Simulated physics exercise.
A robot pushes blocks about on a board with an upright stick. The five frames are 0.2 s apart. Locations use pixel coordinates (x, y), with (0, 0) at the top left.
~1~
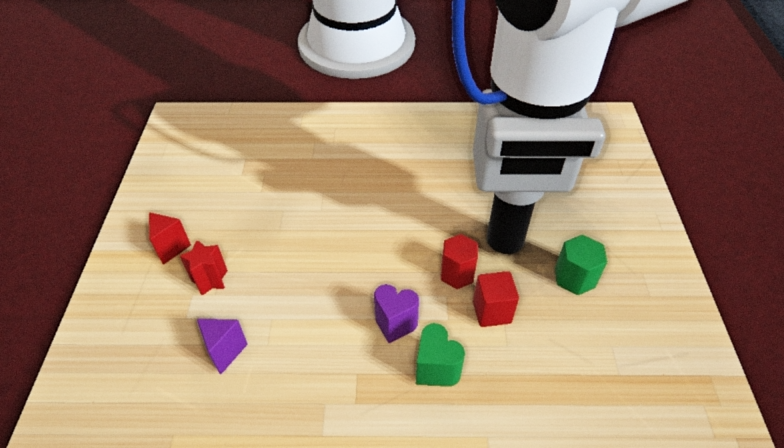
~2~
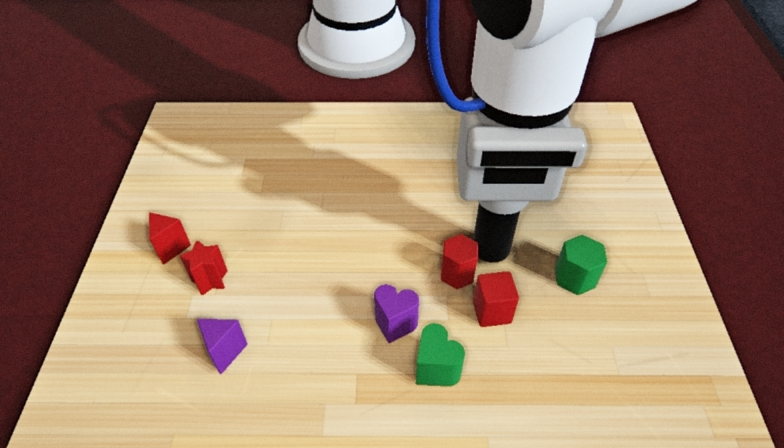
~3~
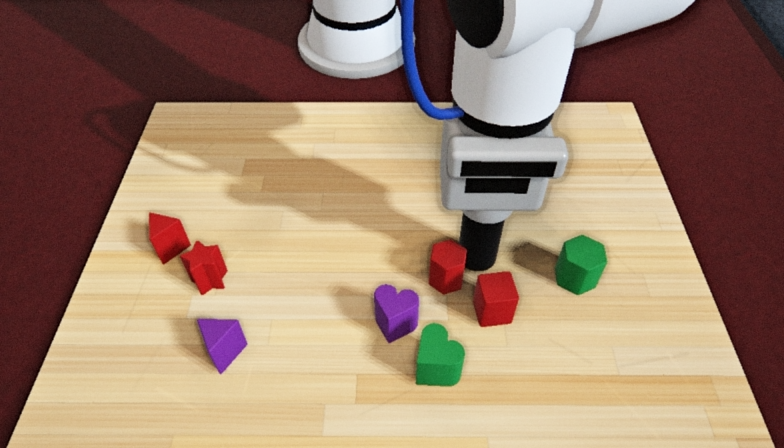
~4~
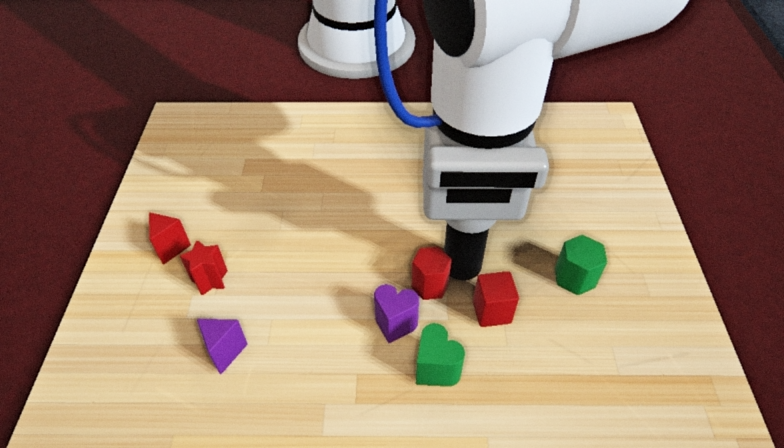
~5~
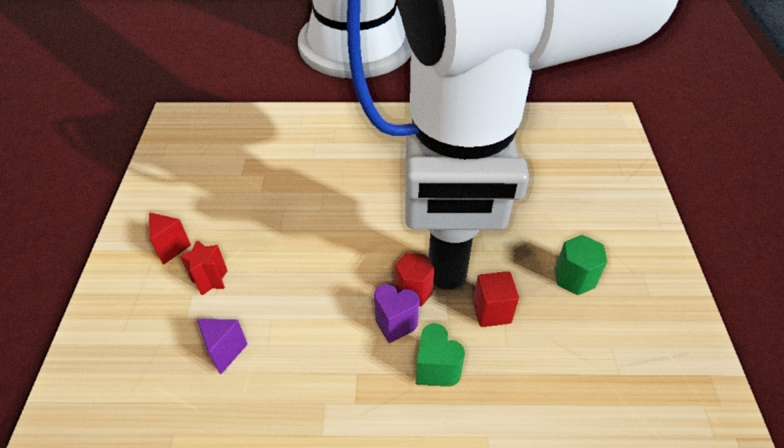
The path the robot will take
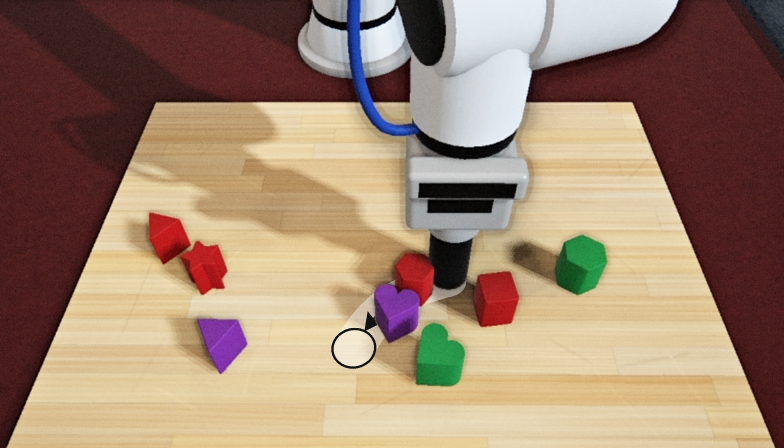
We see a robot arm lower its black stick among coloured blocks on a wooden board, moving left and slightly toward the viewer, then pushing the red six-sided block a short way left, close to the purple heart.
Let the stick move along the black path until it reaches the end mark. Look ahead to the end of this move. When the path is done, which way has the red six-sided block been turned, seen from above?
From above, the red six-sided block will be seen to turn clockwise.
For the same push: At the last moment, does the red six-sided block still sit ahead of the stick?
My answer is no.
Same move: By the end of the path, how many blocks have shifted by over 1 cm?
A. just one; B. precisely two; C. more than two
It's B.
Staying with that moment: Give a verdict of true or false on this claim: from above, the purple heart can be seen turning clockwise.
It is false.
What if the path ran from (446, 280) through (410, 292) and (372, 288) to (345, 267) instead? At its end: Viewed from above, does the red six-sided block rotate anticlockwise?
Yes, that is what happens.
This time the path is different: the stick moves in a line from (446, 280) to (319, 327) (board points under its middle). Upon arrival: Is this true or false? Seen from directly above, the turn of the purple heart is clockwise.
This is false.
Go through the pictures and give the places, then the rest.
In the first frame, tip of the stick at (505, 240), middles of tops, purple heart at (395, 300), red six-sided block at (461, 248), red four-sided block at (498, 286).
In the second frame, stick at (491, 248), nothing pushed.
In the third frame, stick at (477, 256), red six-sided block at (449, 254).
In the fourth frame, stick at (462, 265), red six-sided block at (432, 260).
In the fifth frame, stick at (447, 274), purple heart at (395, 300), red six-sided block at (414, 266), red four-sided block at (498, 286).
The line goes from (446, 280) by way of (409, 292) and (377, 315) to (354, 348).
What follows on the original path. One third of the way, stick at (409, 286); purple heart at (389, 305), turned 35° anticlockwise; red six-sided block at (373, 279).
Two thirds of the way, stick at (377, 309); purple heart at (375, 330), turned 75° anticlockwise; red six-sided block at (335, 294), turned 30° clockwise.
At the end, stick at (353, 342); purple heart at (370, 363), turned 120° anticlockwise; red six-sided block at (321, 299), turned 50° clockwise; red four-sided block unmoved.
